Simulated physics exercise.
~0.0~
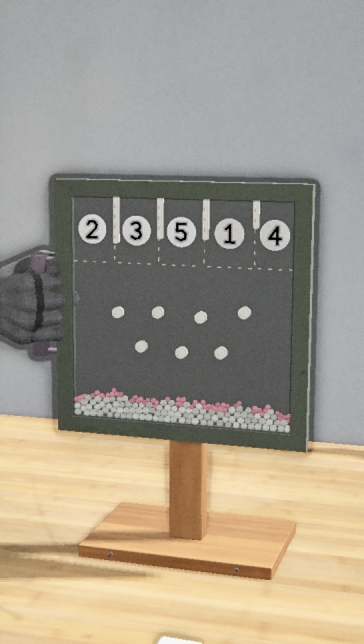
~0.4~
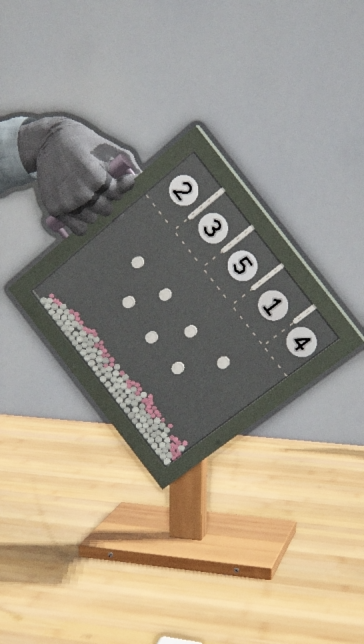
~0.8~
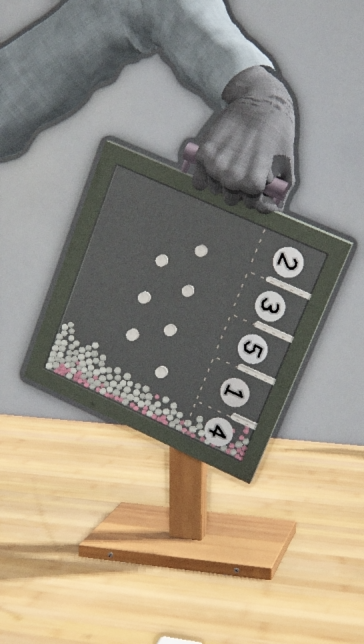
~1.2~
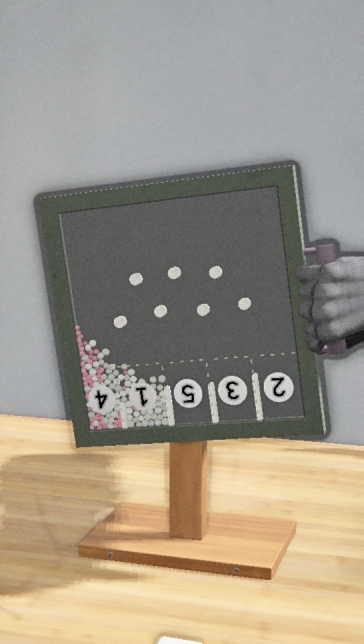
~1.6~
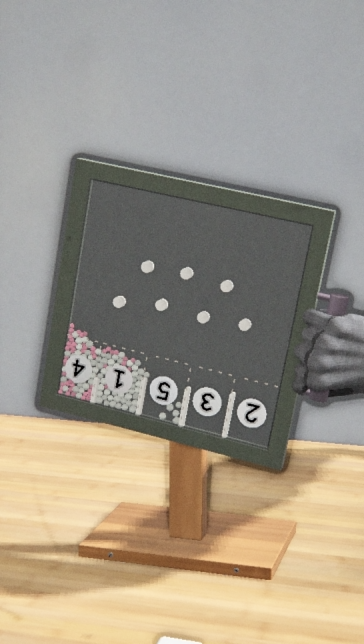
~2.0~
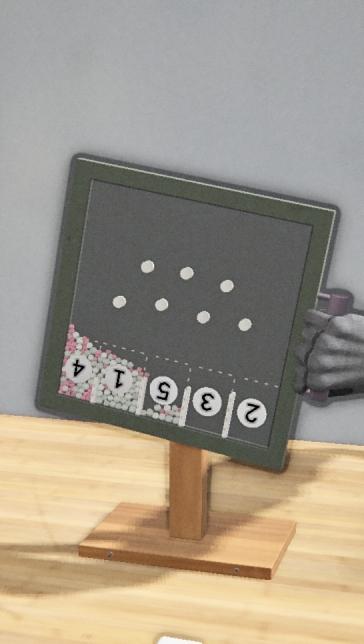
On a wooden tabletop, a gloved hand turning a seed sorter clockwise past upside down, white and pink balls settling mostly in pocket four.
